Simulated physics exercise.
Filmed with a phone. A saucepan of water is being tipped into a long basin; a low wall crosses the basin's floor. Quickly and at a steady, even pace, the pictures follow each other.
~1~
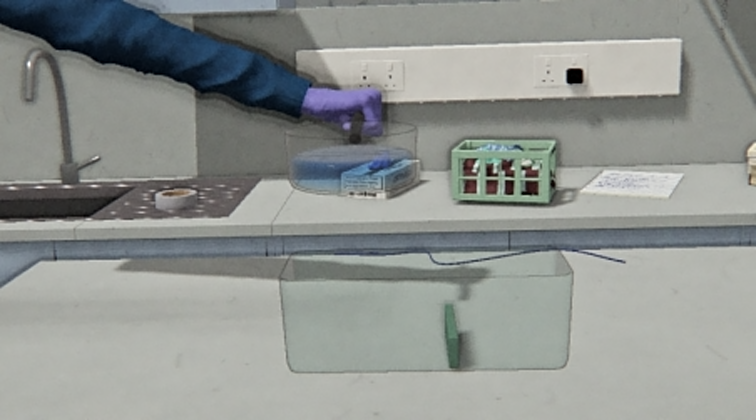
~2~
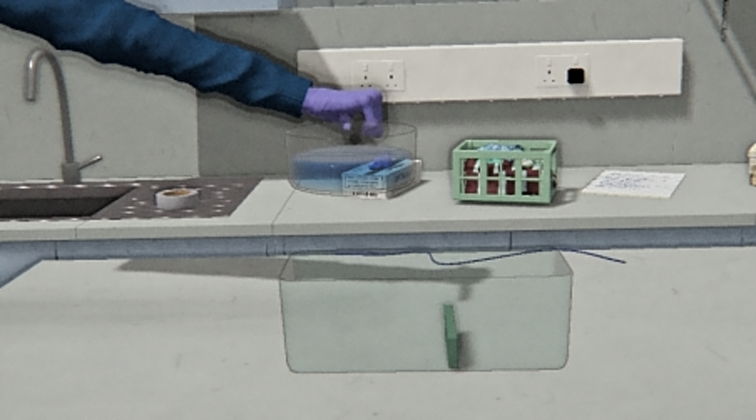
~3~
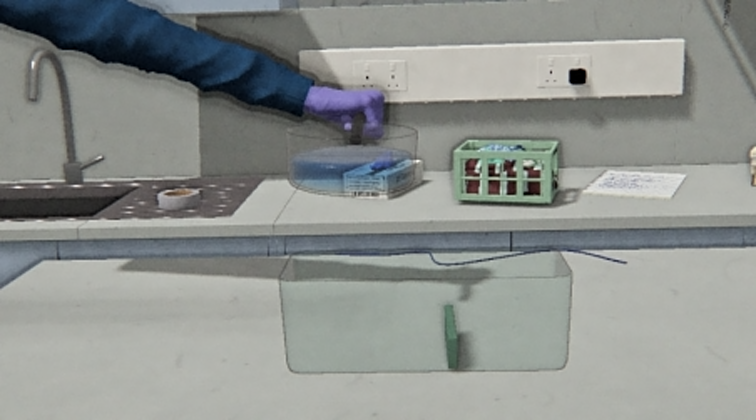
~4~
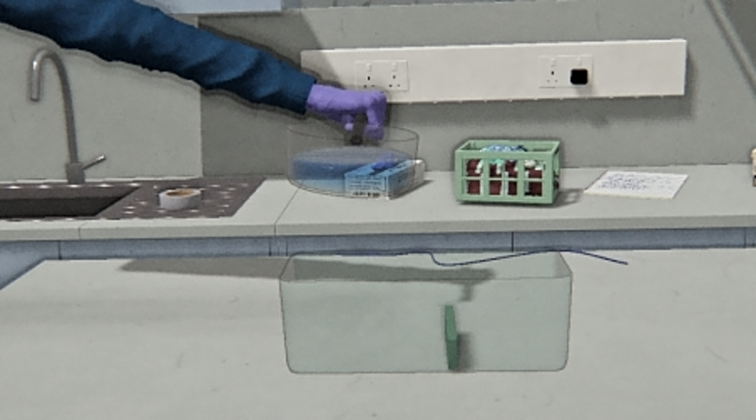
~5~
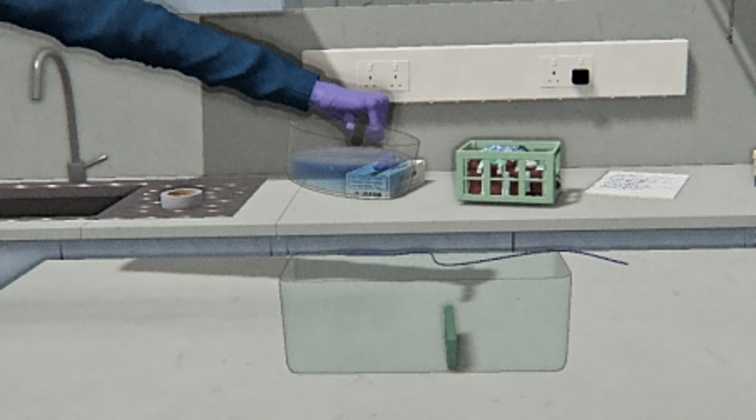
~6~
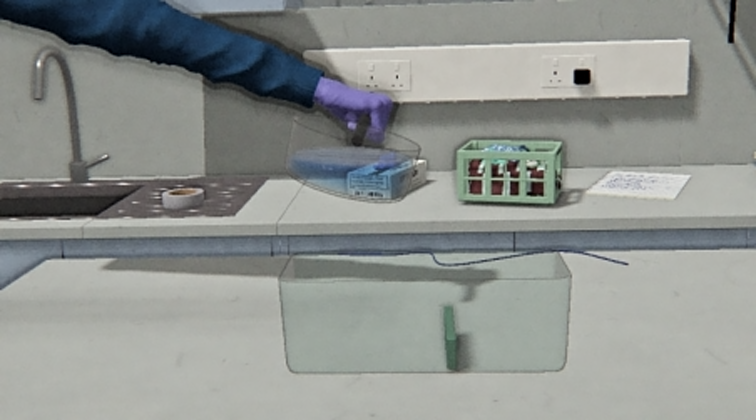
To begin with, a purple-gloved hand at the end of a blue sleeve holds a clear, round container of blue liquid upright above a long, clear basin with a low green wall inside. The hand then tilts the container gradually to the right, its right rim dipping lower, while the basin stays still.
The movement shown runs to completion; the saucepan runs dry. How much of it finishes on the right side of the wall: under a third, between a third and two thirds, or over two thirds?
Between a third and two thirds.
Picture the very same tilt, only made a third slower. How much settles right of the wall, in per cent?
Roughly 60 percent.
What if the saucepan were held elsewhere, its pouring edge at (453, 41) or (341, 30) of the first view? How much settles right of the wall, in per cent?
Near 90 in a hundred first, near 10 in a hundred second.
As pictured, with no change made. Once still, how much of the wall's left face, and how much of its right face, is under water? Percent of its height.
On the left it is 30 per cent, on the right 50.
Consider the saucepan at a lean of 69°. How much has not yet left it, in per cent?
Around 50 in a hundred.
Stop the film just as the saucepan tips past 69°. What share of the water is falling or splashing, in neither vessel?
It works out to about 40 percent.
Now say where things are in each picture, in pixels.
It leans 0°; its right rim is at (416, 129); the water meets the walls at (291, 156) and (414, 152); the long basin's rim runs from (286, 267) to (565, 261); the wall's top is at (451, 321), in the first frame.
It leans 1°; its right rim is at (416, 130); the water meets the walls at (290, 156) and (413, 153), in the second frame.
It leans 3°; its right rim is at (417, 133); the water meets the walls at (291, 156) and (413, 154), in the third frame.
It leans 6°; its right rim is at (418, 138); the water meets the walls at (290, 156) and (414, 156), in the fourth frame.
It leans 10°; its right rim is at (419, 143); the water meets the walls at (290, 155) and (414, 158), in the fifth frame.
It leans 16°; its right rim is at (420, 150); the water meets the walls at (289, 154) and (415, 159), in the sixth frame.
A moment on, the saucepan is tipped part way and 52 per cent is still to pour, 2 is left of the wall and 8 right of it.
Next, the saucepan is tipped on its side and 13 per cent is still to pour, 24 is left of the wall and 52 right of it.
Then the saucepan is tipped on its side and 2 per cent is still to pour, 44 is left of the wall and 52 right of it.
Later the saucepan is tipped on its side and 0 per cent is still to pour, 47 is left of the wall and 52 right of it.
Finally, 47 per cent lies left of the wall, 52 right of it and 0 outside.
